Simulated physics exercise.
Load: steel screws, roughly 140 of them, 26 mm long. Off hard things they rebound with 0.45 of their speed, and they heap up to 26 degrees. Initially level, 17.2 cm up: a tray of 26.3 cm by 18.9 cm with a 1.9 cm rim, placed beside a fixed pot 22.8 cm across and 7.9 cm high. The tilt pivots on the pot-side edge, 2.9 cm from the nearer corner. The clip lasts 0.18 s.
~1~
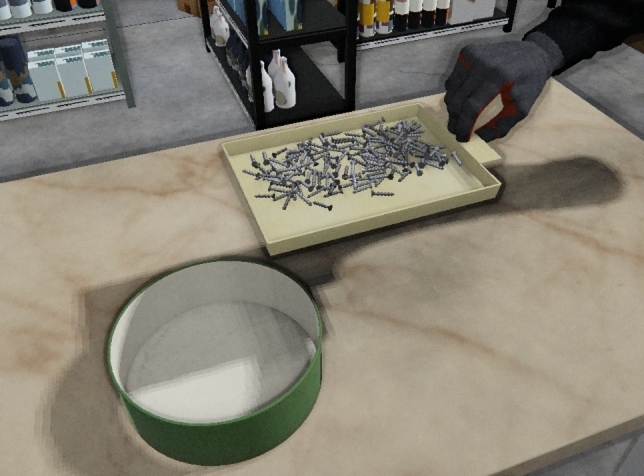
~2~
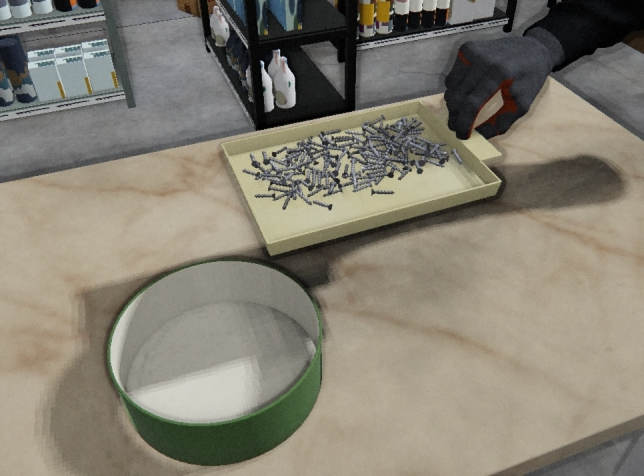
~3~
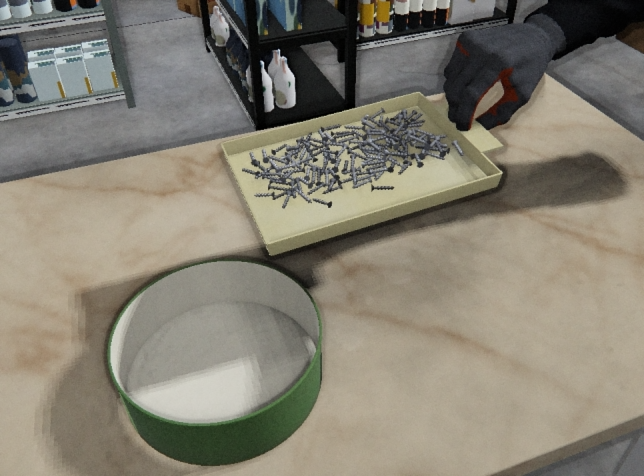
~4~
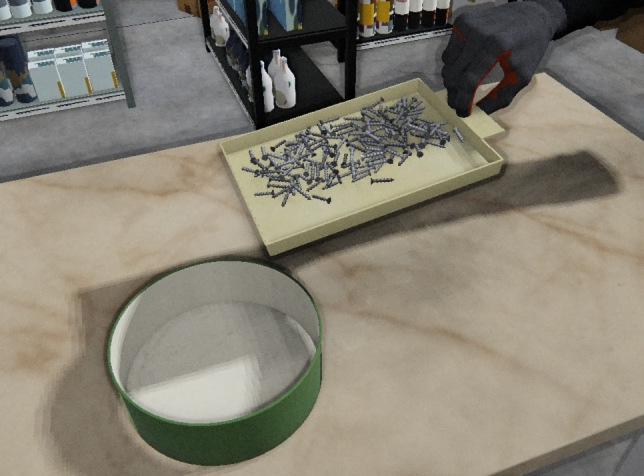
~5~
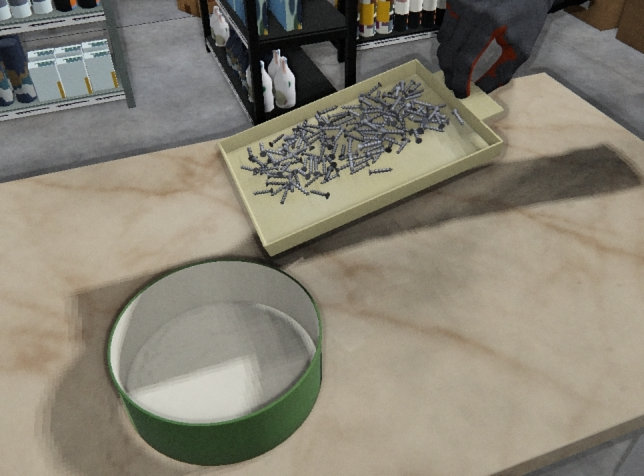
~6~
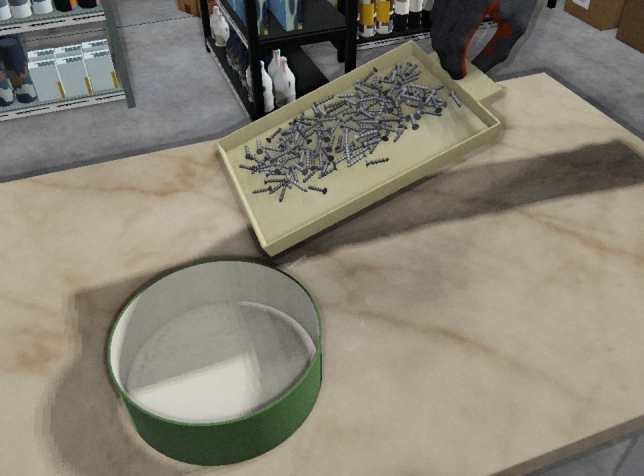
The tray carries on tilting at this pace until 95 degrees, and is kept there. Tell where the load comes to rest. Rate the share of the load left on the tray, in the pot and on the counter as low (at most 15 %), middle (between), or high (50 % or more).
Left on the tray - low, pot - high, counter - middle.
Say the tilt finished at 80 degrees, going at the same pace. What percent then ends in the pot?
The pot would get around 65 per cent.
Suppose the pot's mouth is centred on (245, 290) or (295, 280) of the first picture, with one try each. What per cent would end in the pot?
The shares would be near 80 and 25 per cent respectively.
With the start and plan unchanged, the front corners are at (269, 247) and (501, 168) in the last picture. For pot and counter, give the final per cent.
Pot: 95, counter: 5.
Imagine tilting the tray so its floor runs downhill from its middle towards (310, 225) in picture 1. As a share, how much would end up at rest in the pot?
Estimate: Near 100 per cent.
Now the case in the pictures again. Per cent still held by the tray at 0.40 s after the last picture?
About 85 per cent.
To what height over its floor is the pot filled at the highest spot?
Some 2.0 cm above the floor.
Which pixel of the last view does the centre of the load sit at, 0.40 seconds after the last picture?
I'd put it close to (216, 193).
Then, 0.24 s after the last picture, tilt 57 degrees; the tray holds 100 %, the pot 0 %.
Then, 0.40 s after the last picture, tilt 83 degrees; the tray holds 85 %, the pot 0 %.
Then, 0.69 s after the last picture, tilt 95 degrees; the tray holds 0 %, the pot 65 %.
In the end, tray 0 %, pot 65 %, counter 35 %.
